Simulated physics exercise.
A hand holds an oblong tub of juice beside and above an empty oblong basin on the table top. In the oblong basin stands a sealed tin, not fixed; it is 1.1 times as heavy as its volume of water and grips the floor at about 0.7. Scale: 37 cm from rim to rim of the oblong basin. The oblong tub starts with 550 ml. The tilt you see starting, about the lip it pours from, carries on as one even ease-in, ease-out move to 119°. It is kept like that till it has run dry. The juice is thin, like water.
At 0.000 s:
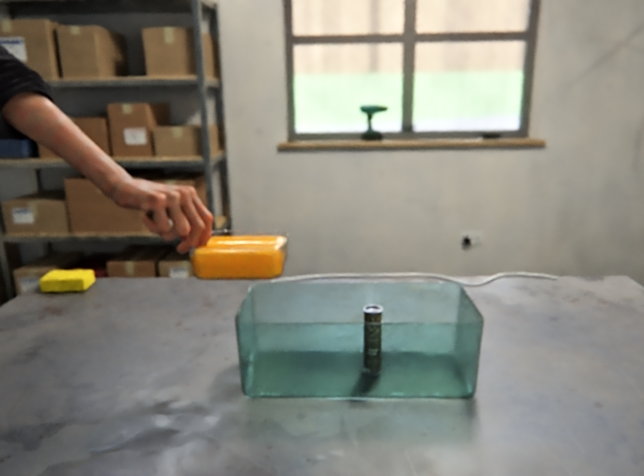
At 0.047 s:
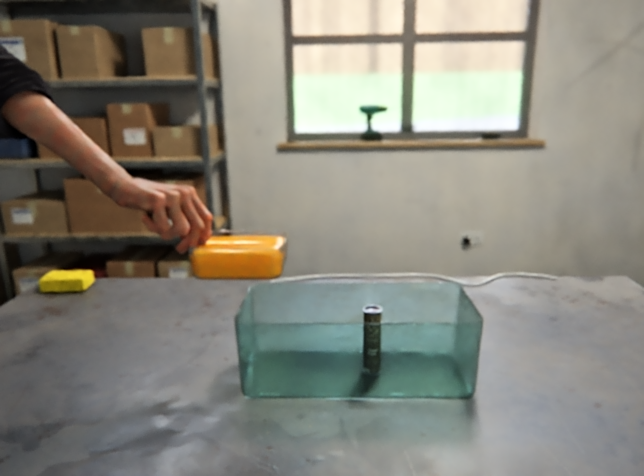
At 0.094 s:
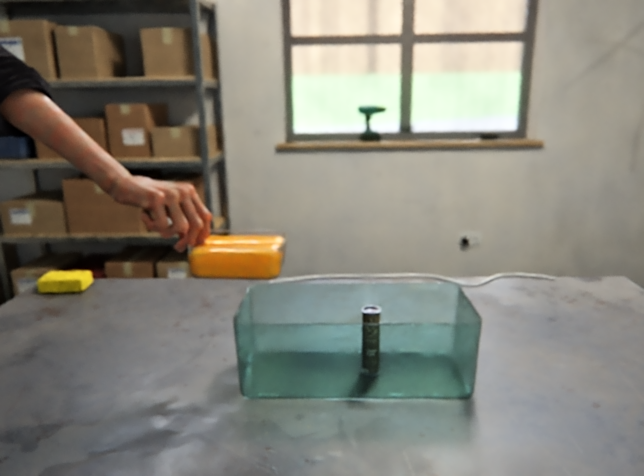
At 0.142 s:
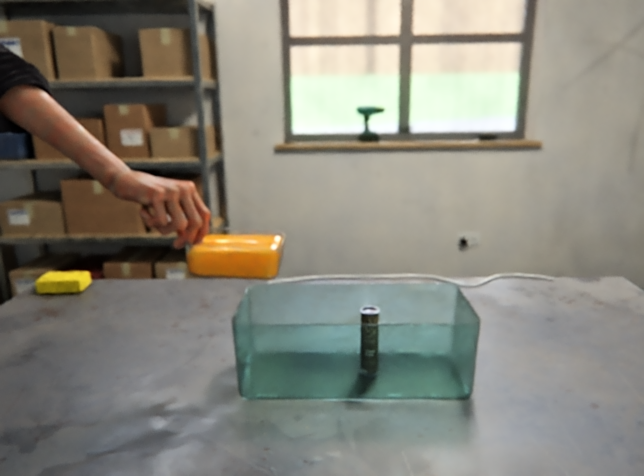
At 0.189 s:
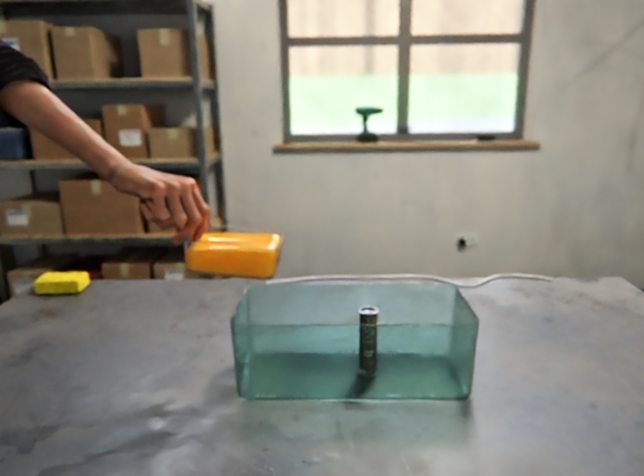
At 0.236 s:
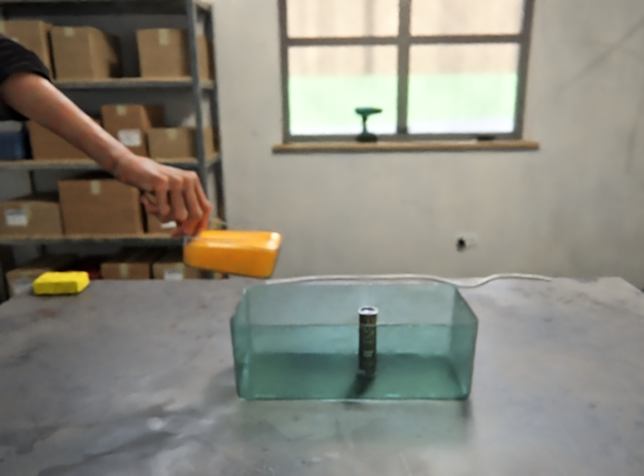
A hand held an orange tub above the left side of a clear, greenish basin with a small dark tin standing in it, then slowly tilted the tub slightly down to the right.
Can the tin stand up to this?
The tin remains upright.
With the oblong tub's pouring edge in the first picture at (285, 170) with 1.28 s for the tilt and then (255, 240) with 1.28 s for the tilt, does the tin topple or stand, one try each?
First it stays up; then it remains upright.
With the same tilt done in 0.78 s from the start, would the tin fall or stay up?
The tin falls.
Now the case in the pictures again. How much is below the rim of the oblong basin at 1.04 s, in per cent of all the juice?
Some 92 per cent.
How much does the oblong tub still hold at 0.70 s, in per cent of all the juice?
Near 26 in a hundred.
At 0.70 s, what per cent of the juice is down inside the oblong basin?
About 28 per cent.
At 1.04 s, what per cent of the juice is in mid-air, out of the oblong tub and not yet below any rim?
Some 6 per cent.
After 0.70 s the tilt is 68° and 27 per cent is still to pour; the tin stands where it began.
After 1.04 s the tilt is 109° and 1 per cent is still to pour; the tin stands where it began.
After 1.39 s the tilt is 119° and 0 per cent is still to pour; the tin stands where it began.
After 1.78 s the tilt is 119° and 0 per cent is still to pour; the tin stands where it began.
In the end the tin stands where it began.
